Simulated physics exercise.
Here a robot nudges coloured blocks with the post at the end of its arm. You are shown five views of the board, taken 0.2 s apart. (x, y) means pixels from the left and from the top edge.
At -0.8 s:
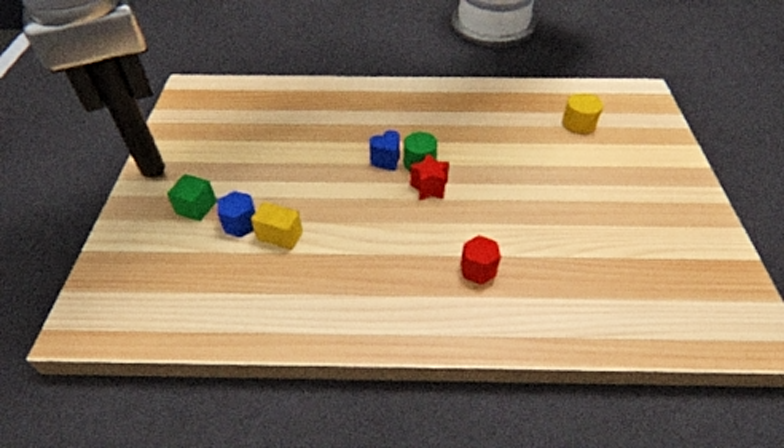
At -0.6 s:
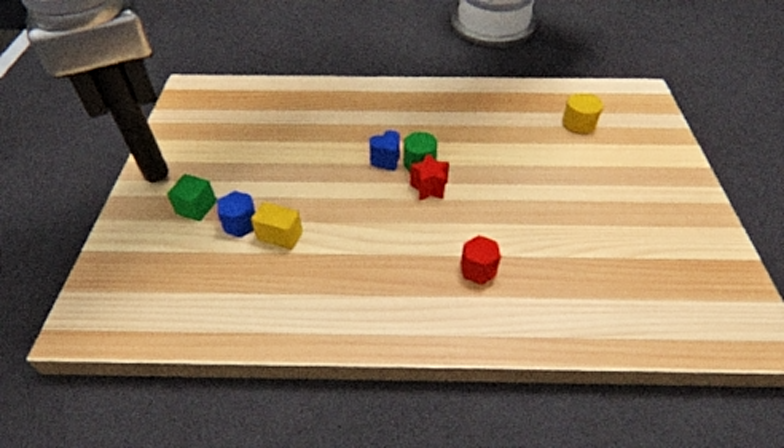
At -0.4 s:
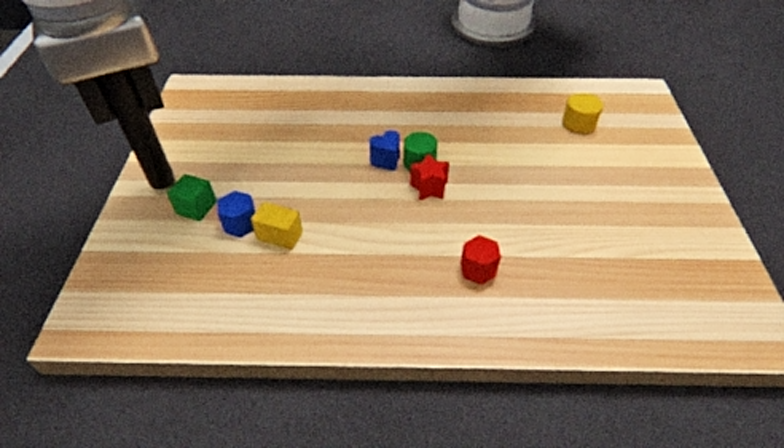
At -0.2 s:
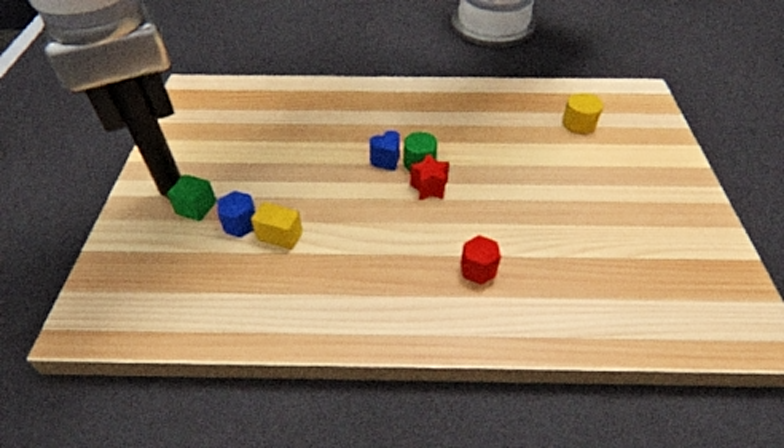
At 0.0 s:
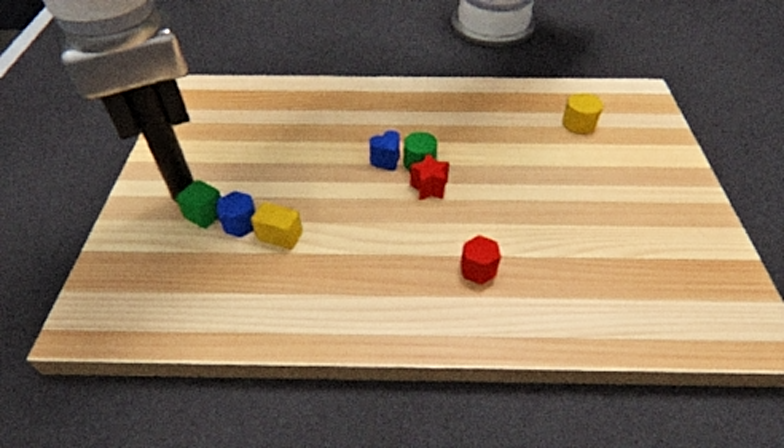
A robot arm with a dark post reaches in at the upper left of a striped wooden board, seen from above at an angle by a still camera. Green, blue and yellow blocks sit near the post, with a blue, green and red cluster at upper centre, red below and yellow at upper right. The post edges down and right, then nudges the green block slightly toward the blue one.
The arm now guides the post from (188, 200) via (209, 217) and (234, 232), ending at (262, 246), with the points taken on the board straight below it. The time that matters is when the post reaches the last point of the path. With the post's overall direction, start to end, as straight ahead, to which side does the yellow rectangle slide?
Moves left.
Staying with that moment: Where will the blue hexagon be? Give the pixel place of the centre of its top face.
It is going to be at (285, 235).
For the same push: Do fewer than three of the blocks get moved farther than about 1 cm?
That would be a no.
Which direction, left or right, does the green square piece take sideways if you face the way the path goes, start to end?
Off to the right side.
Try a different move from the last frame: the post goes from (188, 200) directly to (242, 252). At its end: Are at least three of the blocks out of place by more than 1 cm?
I'd say yes.
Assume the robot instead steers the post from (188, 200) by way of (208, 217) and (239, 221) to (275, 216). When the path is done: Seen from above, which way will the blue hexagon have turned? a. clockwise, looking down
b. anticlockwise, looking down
b (anticlockwise, looking down)
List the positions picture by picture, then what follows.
The first frame shows lower end of the post at (153, 169), tops of blocks, green square piece at (188, 187), blue hexagon at (234, 203), yellow rectangle at (275, 215).
The second frame shows post at (156, 174), blocks as before.
The third frame shows post at (162, 181), blocks as before.
The fourth frame shows post at (172, 188), blocks as before.
The fifth frame shows post at (185, 195), green square piece at (197, 193), blue hexagon at (234, 203), yellow rectangle at (275, 215).
What follows on the original path. One third of the way, post at (207, 211); green square piece at (218, 212); blue hexagon at (256, 214), turned 30° anticlockwise; yellow rectangle at (294, 219).
Two thirds of the way, post at (233, 227); green square piece at (241, 231), turned 25° clockwise; blue hexagon at (281, 231), turned 55° anticlockwise; yellow rectangle at (320, 222), turned 20° anticlockwise.
At the end, post at (260, 241); green square piece at (249, 252), turned 45° clockwise; blue hexagon at (285, 235), turned 65° anticlockwise; yellow rectangle at (324, 222), turned 30° anticlockwise.
